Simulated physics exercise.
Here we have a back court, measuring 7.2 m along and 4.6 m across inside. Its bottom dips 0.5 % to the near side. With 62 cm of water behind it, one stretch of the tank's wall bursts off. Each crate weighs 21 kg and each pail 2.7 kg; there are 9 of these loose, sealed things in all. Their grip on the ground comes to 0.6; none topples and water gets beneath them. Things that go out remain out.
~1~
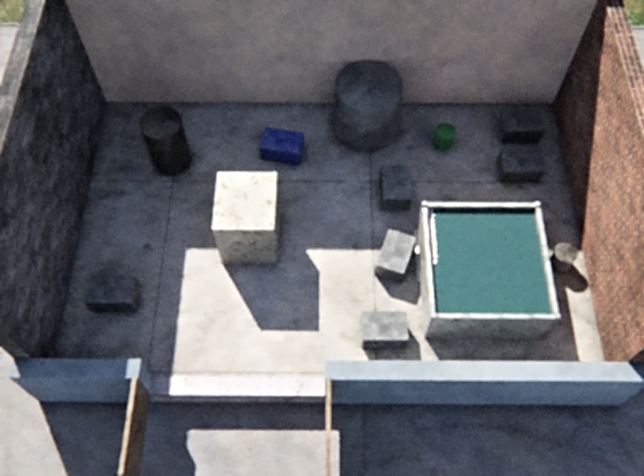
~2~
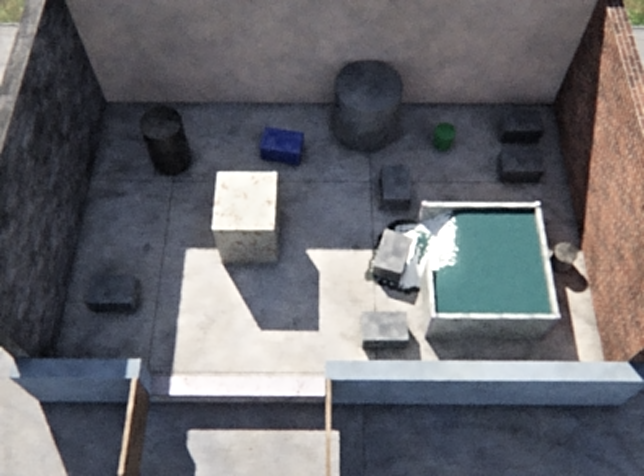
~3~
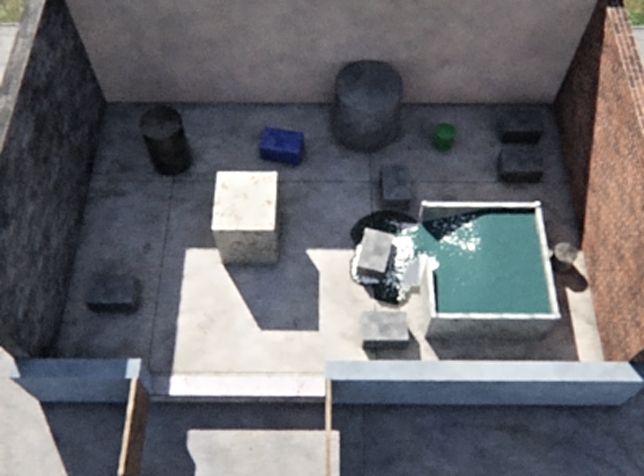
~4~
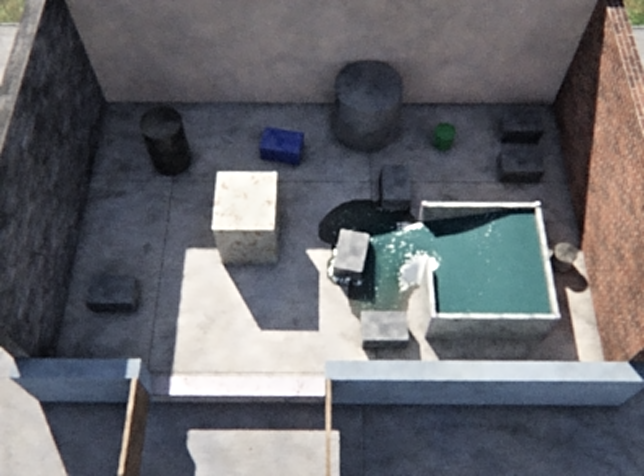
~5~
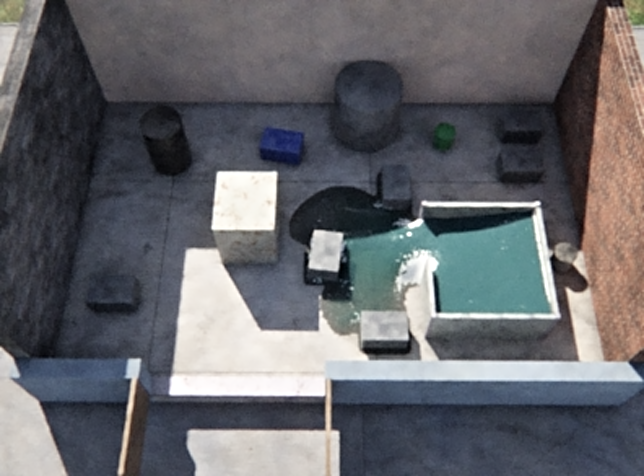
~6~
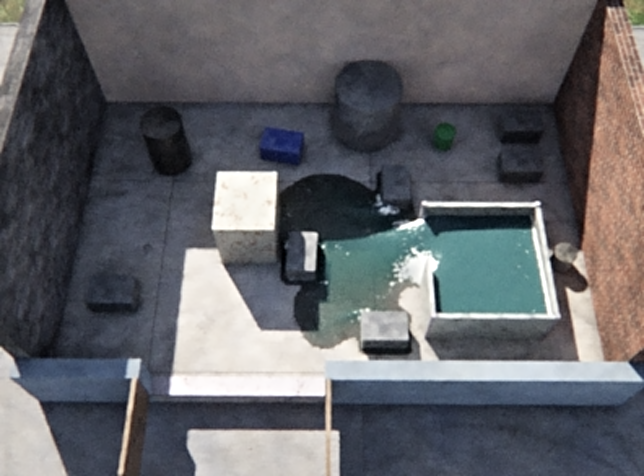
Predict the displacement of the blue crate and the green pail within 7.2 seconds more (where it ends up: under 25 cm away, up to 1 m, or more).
Blue crate: Makes a long trip. Green pail: Doesn't really move.
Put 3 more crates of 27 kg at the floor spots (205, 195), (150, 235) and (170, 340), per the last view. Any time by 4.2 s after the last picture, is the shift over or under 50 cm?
Taking them in the order given: Falls short, falls short and falls short.
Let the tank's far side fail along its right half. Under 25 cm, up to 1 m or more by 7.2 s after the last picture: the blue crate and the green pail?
Log: Blue crate negligible displacement; green pail large displacement.
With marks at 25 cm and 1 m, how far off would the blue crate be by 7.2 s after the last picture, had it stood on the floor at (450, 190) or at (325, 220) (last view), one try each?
In that order: It stays put; it travels far.
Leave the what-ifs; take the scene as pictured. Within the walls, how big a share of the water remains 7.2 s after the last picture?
Roughly 76 percent.
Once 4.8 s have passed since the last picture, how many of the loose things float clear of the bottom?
The number is 0.
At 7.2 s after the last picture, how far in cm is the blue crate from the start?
Around 140 cm from where it started.
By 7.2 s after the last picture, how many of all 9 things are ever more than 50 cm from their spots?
Answer: 2.
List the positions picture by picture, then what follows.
The blue crate at (282, 140) rests on the ground; the green pail at (445, 131) rests on the ground; 2.4 m2 under water; 0 of 9 have shifted, in the first picture.
The blue crate at (282, 140) rests on the ground; the green pail at (445, 131) rests on the ground; water covers 2.8 m2; 0 of 9 have shifted, in the second picture.
The blue crate at (282, 140) rests on the ground; the green pail at (445, 131) rests on the ground; water covers 3.3 m2; 1 of 9 have shifted, in the third picture.
The blue crate at (282, 140), on the bottom; the green pail at (445, 131) rests on the ground; water covers 4.3 m2; 1 of 9 have shifted, in the fourth picture.
The blue crate at (282, 140), on the bottom; the green pail at (445, 131), on the bottom; water covers 5.2 m2; 1 of 9 have shifted, in the fifth picture.
The blue crate at (282, 140), on the bottom; the green pail at (445, 131) rests on the ground; 6.2 m2 under water; 1 of 9 have shifted, in the sixth picture.
Then, 0.9 s after the last picture the blue crate is near (280, 137), 0.1 m from its start, aground; the green pail is near (445, 131), 0.0 m from its start, aground; 0 of 9 are out; 1 afloat.
Then, 2.8 s after the last picture the blue crate is near (268, 105), 0.7 m from its start, aground; the green pail is near (445, 131), 0.0 m from its start, aground; 0 of 9 are out; 0 afloat.
Then, 4.8 s after the last picture the blue crate is near (212, 111), 1.2 m from its start, aground; the green pail is near (445, 131), 0.0 m from its start, aground; 0 of 9 are out; 0 afloat.
Then, 7.2 s after the last picture the blue crate is near (195, 113), 1.4 m from its start, aground; the green pail is near (445, 131), 0.0 m from its start, aground; 0 of 9 are out; 0 afloat.
